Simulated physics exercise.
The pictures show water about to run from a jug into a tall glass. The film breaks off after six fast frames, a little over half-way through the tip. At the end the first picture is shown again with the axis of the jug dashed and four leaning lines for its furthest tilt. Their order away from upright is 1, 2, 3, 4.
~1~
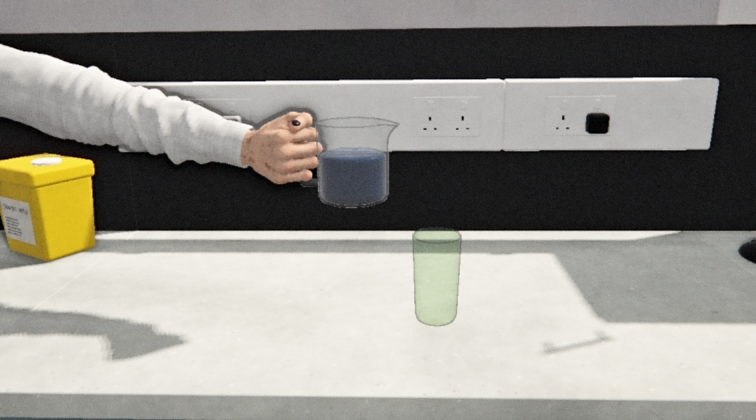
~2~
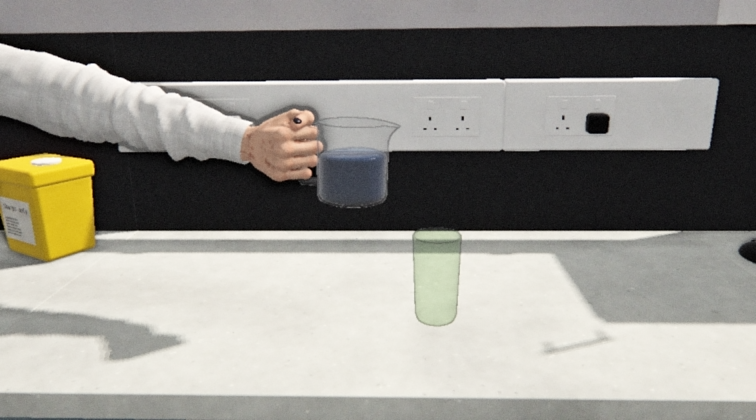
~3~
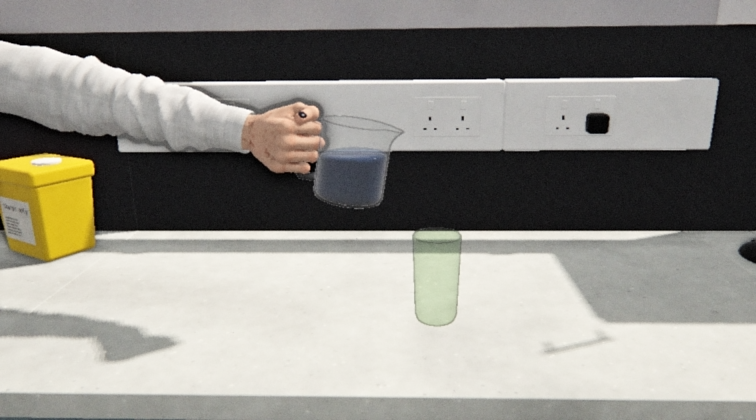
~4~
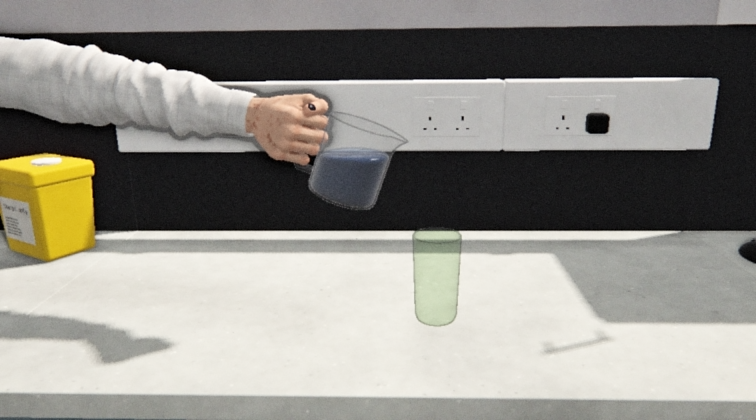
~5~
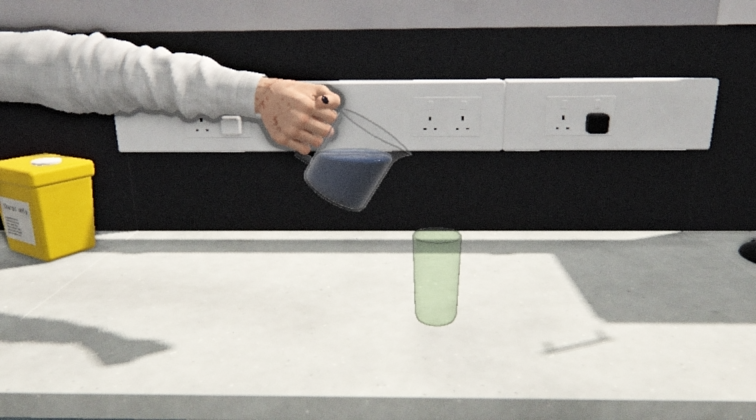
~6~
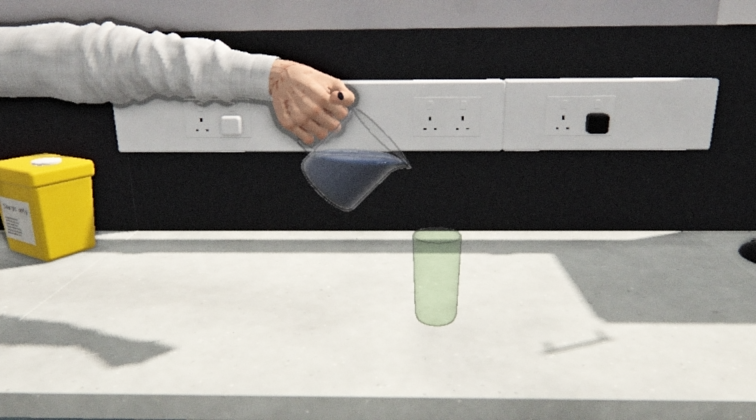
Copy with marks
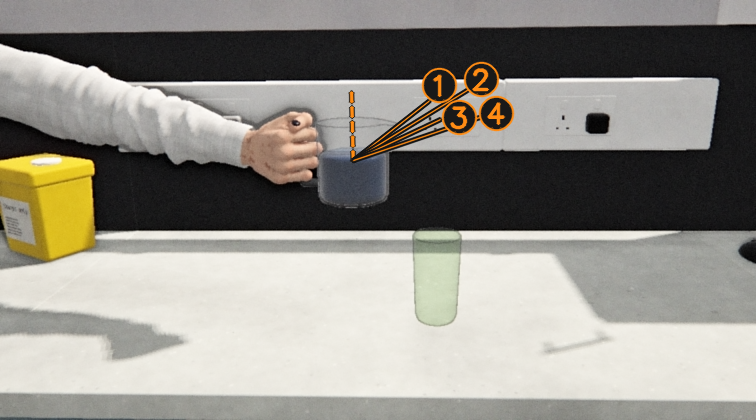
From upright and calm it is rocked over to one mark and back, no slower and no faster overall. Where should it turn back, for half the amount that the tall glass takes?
Use tilt 3.
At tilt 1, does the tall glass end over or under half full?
Under.
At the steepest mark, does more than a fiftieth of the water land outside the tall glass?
No, it does not.
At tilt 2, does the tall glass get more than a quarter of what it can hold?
Yes, it does.
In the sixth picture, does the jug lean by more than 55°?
No.
On the marked copy, 1 at (429, 100); 2 at (468, 89); 3 at (440, 119); 4 at (479, 117).
If 1 is chosen, the tall glass ends with about 18 % of what it can hold.
If 2 is chosen, the tall glass ends with about 32 % of what it can hold.
If 3 is chosen, the tall glass ends with about 48 % of what it can hold.
If 4 is chosen, the tall glass ends with about 64 % of what it can hold.
